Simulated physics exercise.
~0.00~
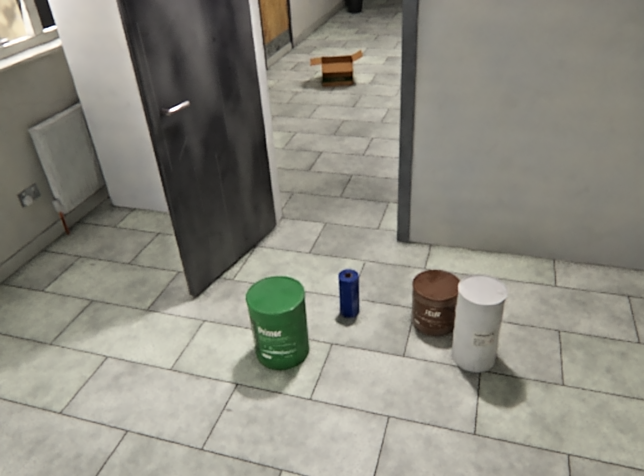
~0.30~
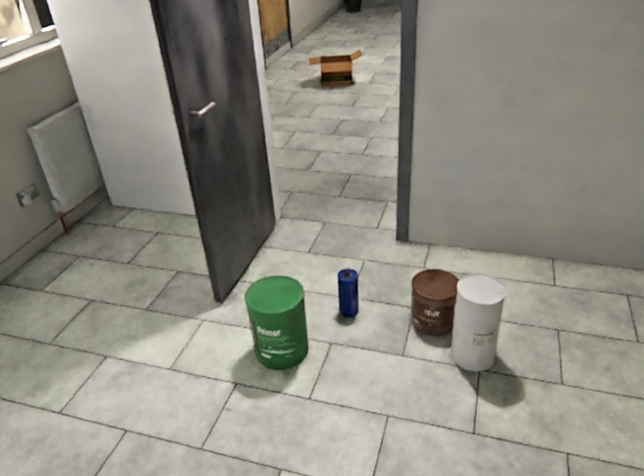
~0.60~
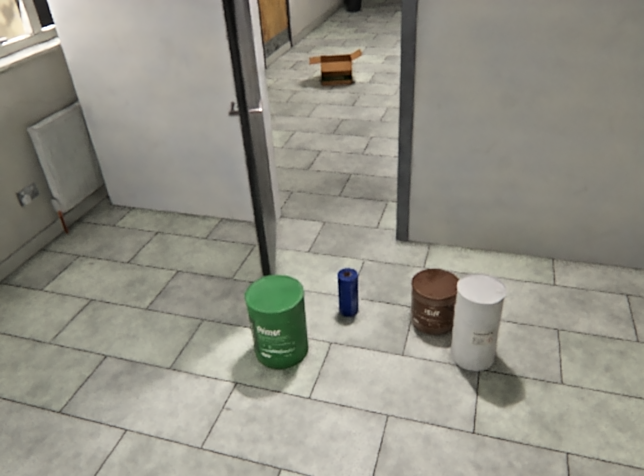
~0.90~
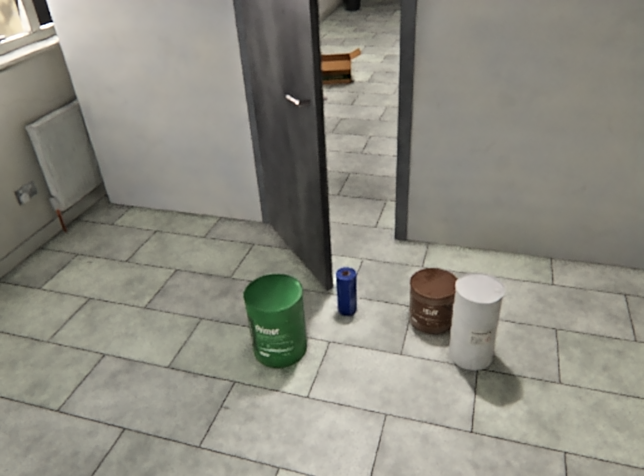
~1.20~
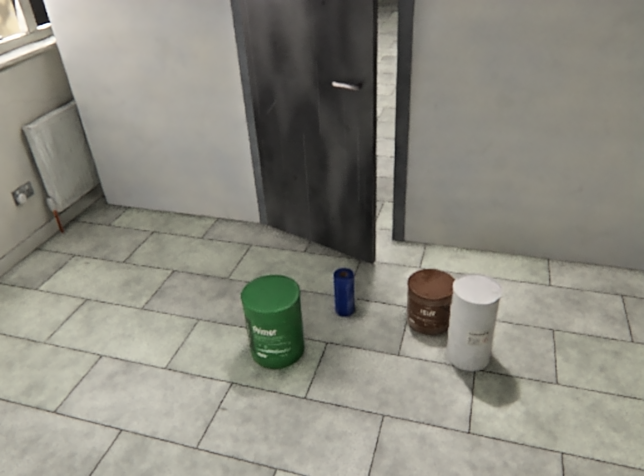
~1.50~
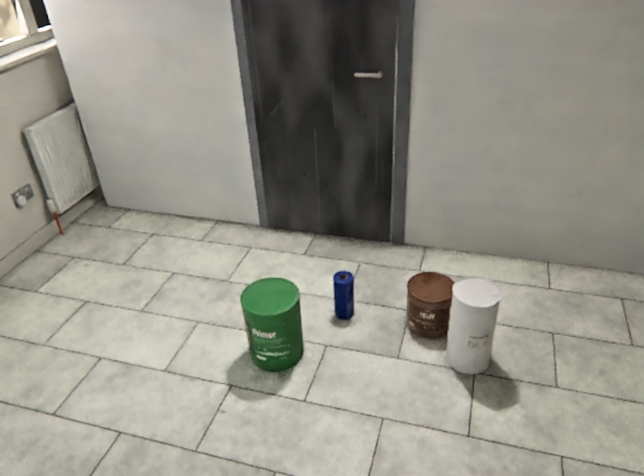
A dark door with a silver handle stands wide open in a grey-walled room with pale floor tiles, seen from slightly above by a gently swaying camera. In front of the doorway stand a green pail, a small blue roll, a brown pail and a white canister, from left to right, while an open cardboard box sits in the corridor beyond. The door swings round to the right, steadily narrowing the gap and hiding the box. It passes behind the objects without disturbing them. Finally it rests shut in its frame, with all four still standing in place.
